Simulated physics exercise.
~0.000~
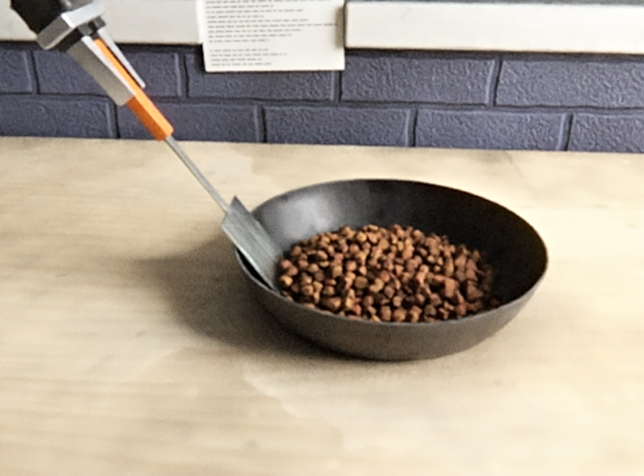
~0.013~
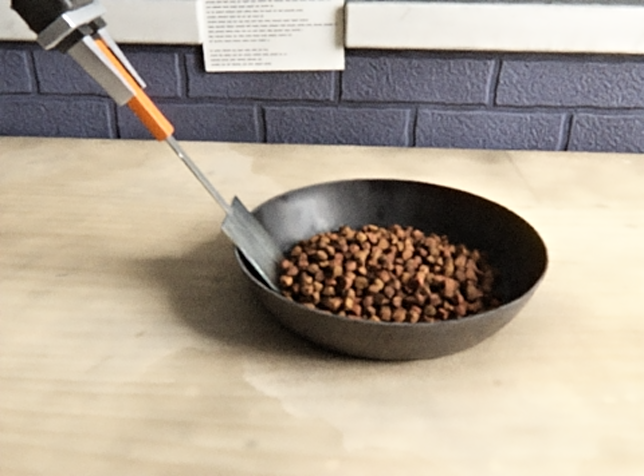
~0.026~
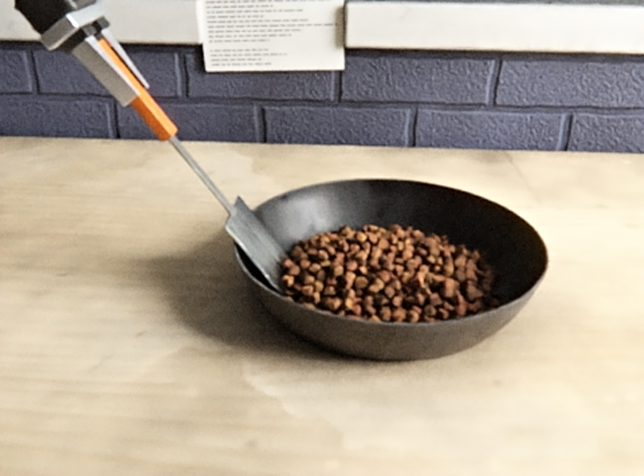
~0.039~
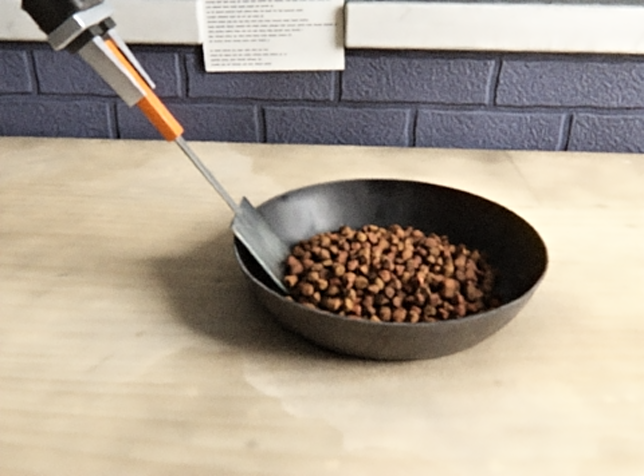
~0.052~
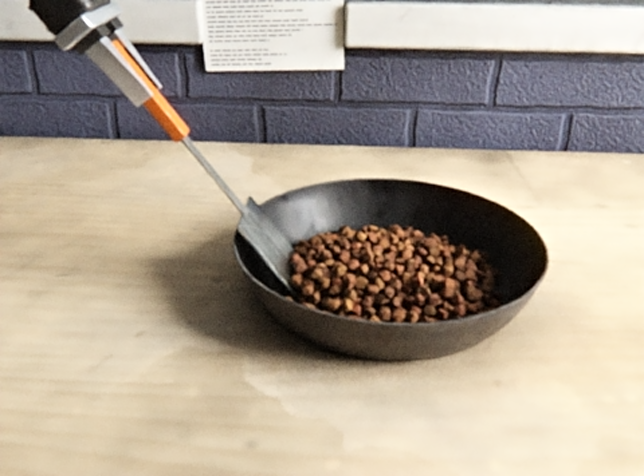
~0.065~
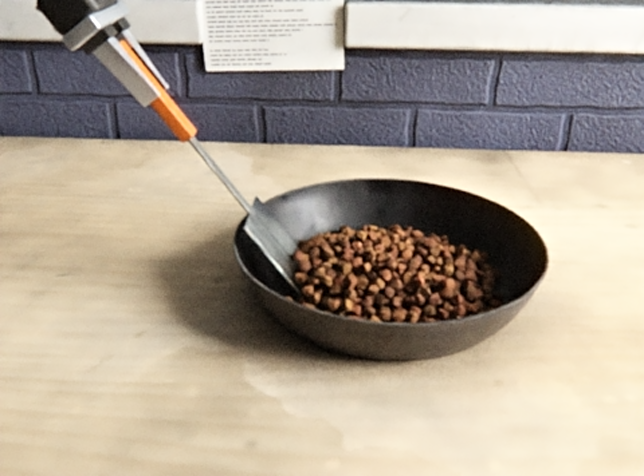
On a pale wooden table top, a robot arm held a tilted metal spatula inside the left edge of a dark frying pan and slid it slightly right, up against the heap of brown pellets.
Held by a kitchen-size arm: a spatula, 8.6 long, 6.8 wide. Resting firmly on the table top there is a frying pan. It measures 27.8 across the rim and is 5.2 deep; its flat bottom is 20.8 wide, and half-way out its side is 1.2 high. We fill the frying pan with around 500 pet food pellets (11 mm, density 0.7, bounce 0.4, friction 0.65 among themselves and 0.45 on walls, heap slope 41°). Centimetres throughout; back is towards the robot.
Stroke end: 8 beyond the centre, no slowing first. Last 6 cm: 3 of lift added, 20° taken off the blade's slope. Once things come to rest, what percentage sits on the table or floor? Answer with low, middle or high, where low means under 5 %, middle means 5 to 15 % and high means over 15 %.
Low.
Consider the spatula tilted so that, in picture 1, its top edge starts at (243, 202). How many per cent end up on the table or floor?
Near 0 in a hundred.
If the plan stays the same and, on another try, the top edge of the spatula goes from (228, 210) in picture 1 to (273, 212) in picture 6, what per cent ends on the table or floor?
Around 5 per cent finishes on the table or floor.
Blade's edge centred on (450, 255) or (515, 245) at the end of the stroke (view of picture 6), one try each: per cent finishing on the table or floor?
I'd say roughly 0 per cent, then roughly 15 per cent.
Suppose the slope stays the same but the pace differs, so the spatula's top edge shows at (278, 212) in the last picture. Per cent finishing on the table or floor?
Estimate: Close to 5 %.
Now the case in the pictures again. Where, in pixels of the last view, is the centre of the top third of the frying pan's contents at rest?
I'd say around pixel (491, 265).
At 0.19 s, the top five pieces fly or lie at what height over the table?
Roughly 4 centimetres.
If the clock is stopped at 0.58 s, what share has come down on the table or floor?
Roughly 0 percent.
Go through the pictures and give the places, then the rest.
The first picture shows the spatula top edge at (228, 210), sloping 54°; upper third of the load around (382, 268), from x 285 to 495, top at y 230; 500 in the frying pan.
The second picture shows the spatula top edge at (228, 210), sloping 54°; upper third of the load around (382, 268), from x 285 to 495, top at y 230.
The third picture shows the spatula top edge at (231, 210), sloping 54°; upper third of the load around (382, 267), from x 285 to 495, top at y 230.
The fourth picture shows the spatula top edge at (237, 211), sloping 54°; upper third of the load around (381, 267), from x 290 to 495, top at y 230.
The fifth picture shows the spatula top edge at (244, 211), sloping 54°; upper third of the load around (379, 266), from x 290 to 495, top at y 230.
The sixth picture shows the spatula top edge at (250, 211), sloping 54°; upper third of the load around (378, 265), from x 290 to 495, top at y 230; 500 in the frying pan.
After 0.19 s, sloping 54°, highest piece 4 above the table; 500 in the frying pan.
After 0.32 s, sloping 47°, highest piece 5 above the table; 500 in the frying pan.
After 0.58 s, sloping 34°, highest piece 6 above the table; 500 in the frying pan.
After 1.63 s, sloping 34°, highest piece 6 above the table; 500 in the frying pan.
In the end, 500 in the frying pan. That is 0 % on the table or floor.
